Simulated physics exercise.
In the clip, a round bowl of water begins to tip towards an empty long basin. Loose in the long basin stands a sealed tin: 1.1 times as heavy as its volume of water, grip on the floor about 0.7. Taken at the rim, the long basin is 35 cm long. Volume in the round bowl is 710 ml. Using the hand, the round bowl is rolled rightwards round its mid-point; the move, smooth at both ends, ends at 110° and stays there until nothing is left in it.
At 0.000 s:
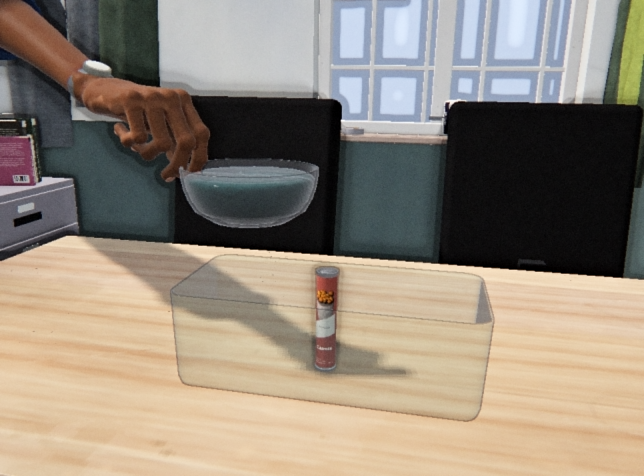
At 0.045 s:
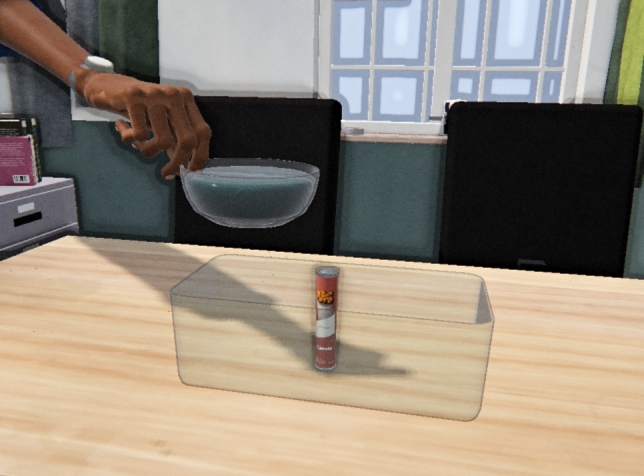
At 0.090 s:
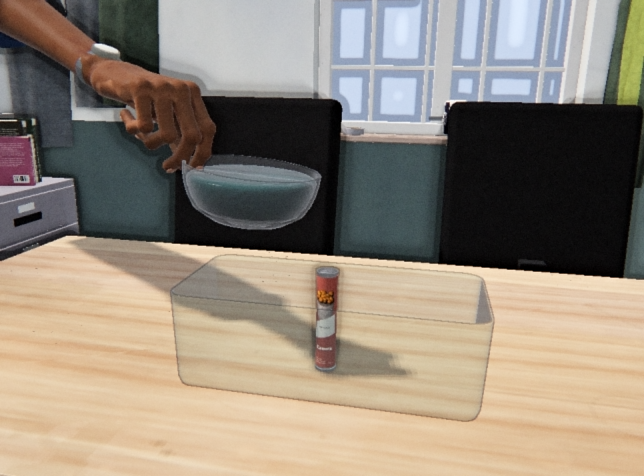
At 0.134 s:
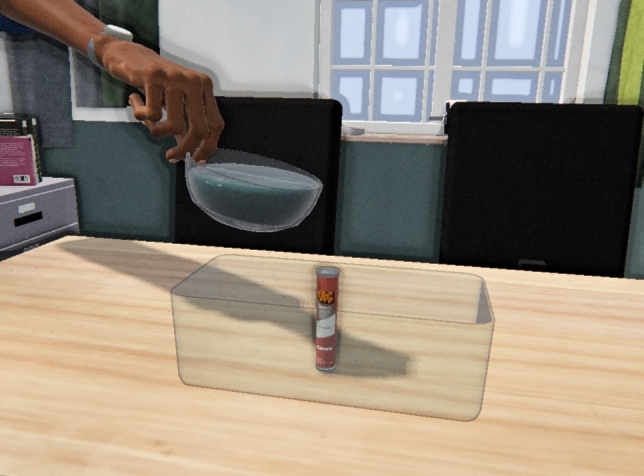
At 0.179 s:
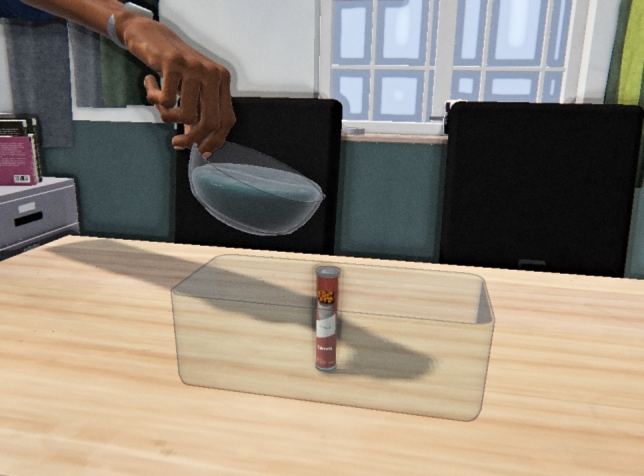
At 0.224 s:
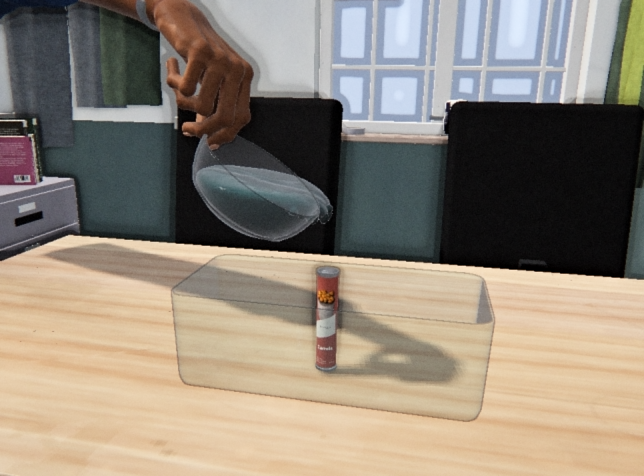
A hand gradually tilts a clear bowl of water rightwards above a long basin holding a tin.
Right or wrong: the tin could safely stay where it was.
Right, it remains upright.
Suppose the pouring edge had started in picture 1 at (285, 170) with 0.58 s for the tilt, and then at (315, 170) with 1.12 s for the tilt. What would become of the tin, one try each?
Run one: It tumbles. Run two: It does not tip.
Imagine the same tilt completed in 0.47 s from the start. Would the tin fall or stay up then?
Then the tin does not tip.
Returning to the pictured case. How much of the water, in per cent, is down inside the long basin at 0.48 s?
At that time the basin holds about 80 per cent of the liquid.
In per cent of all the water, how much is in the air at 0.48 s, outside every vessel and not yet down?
Some 16 per cent.
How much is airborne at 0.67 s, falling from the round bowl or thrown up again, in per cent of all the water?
Around 2 percent of the liquid.
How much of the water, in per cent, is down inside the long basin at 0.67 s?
Some 98 per cent.
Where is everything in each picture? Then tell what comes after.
In the first picture, it leans 0°; its right rim is at (316, 172); the water meets the walls at (193, 172) and (315, 178); the long basin's rim runs from (195, 273) to (487, 299); the tin's top is at (327, 276).
In the second picture, it leans 2°; its right rim is at (316, 174); the water meets the walls at (192, 172) and (315, 179).
In the third picture, it leans 6°; its right rim is at (318, 180); the water meets the walls at (194, 169) and (316, 183).
In the fourth picture, it leans 14°; its right rim is at (319, 189); the water meets the walls at (197, 167) and (319, 186).
In the fifth picture, it leans 24°; its right rim is at (319, 202); the water meets the walls at (201, 166) and (321, 195); 3 per cent is over the edge.
In the sixth picture, it leans 36°; its right rim is at (316, 216); the water meets the walls at (204, 168) and (297, 192); 11 per cent is over the edge.
Then, 0.48 s in, the tilt is 102° and 5 per cent is still to pour; the tin stands where it began.
Then, 0.67 s in, the tilt is 110° and 0 per cent is still to pour; the tin stands where it began.
Then, 0.87 s in, the tilt is 110° and 0 per cent is still to pour; the tin stands where it began.
Then, 1.08 s in, the tilt is 110° and 0 per cent is still to pour; the tin stands where it began.
Finally, the tin stands where it began.
